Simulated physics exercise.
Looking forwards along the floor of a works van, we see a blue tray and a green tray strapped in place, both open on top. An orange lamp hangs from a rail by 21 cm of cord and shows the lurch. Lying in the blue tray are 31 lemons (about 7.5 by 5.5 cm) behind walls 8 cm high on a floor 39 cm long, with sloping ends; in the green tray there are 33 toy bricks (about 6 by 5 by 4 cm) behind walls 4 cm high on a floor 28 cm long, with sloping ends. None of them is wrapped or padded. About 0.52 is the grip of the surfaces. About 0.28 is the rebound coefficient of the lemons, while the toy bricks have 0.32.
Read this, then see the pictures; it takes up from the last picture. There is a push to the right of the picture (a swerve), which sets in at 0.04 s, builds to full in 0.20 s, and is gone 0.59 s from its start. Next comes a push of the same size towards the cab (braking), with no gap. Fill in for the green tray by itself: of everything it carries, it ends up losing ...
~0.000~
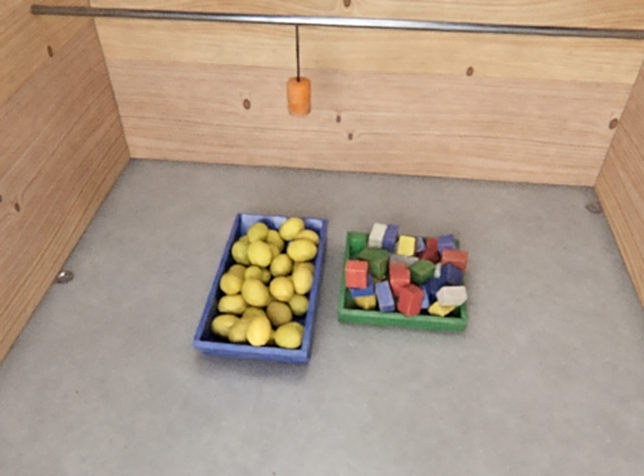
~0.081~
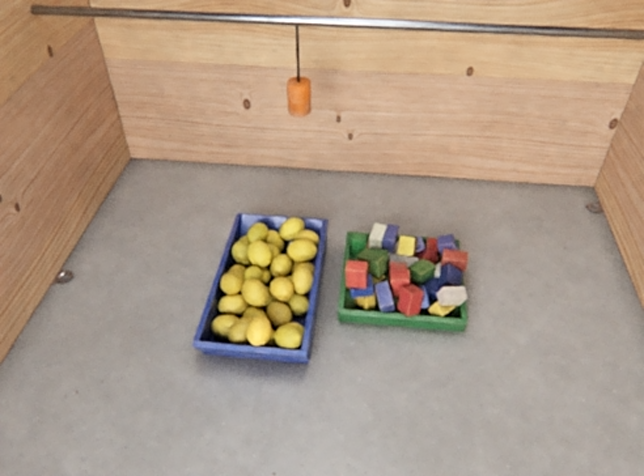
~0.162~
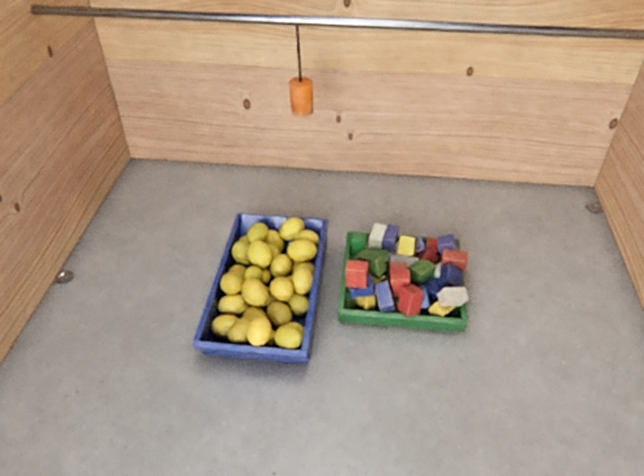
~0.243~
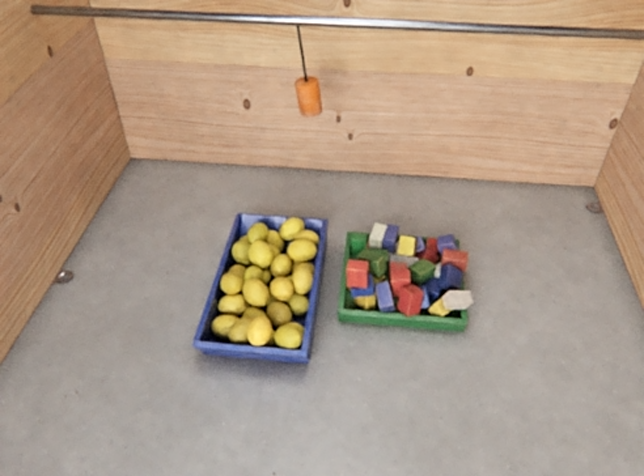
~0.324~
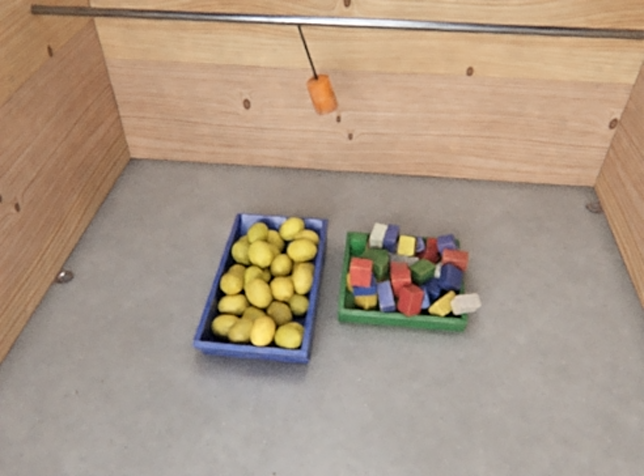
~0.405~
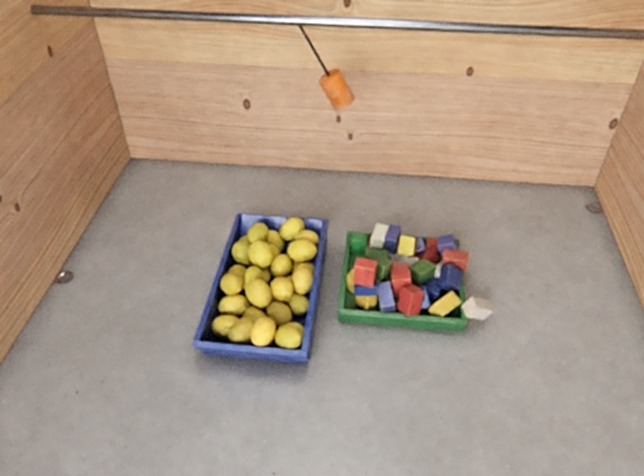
It ends up losing less than a sixth.
After 0.58 s, 0 of 31 out of the blue tray and 1 of 33 out of the green tray.
After 0.81 s, 0 of 31 out of the blue tray and 1 of 33 out of the green tray.
After 1.12 s, 0 of 31 out of the blue tray and 1 of 33 out of the green tray.
Outcome (at 1.52 s), 0 of 31 out of the blue tray and 1 of 33 out of the green tray. Asked share, 1 of 33, 3 per cent.
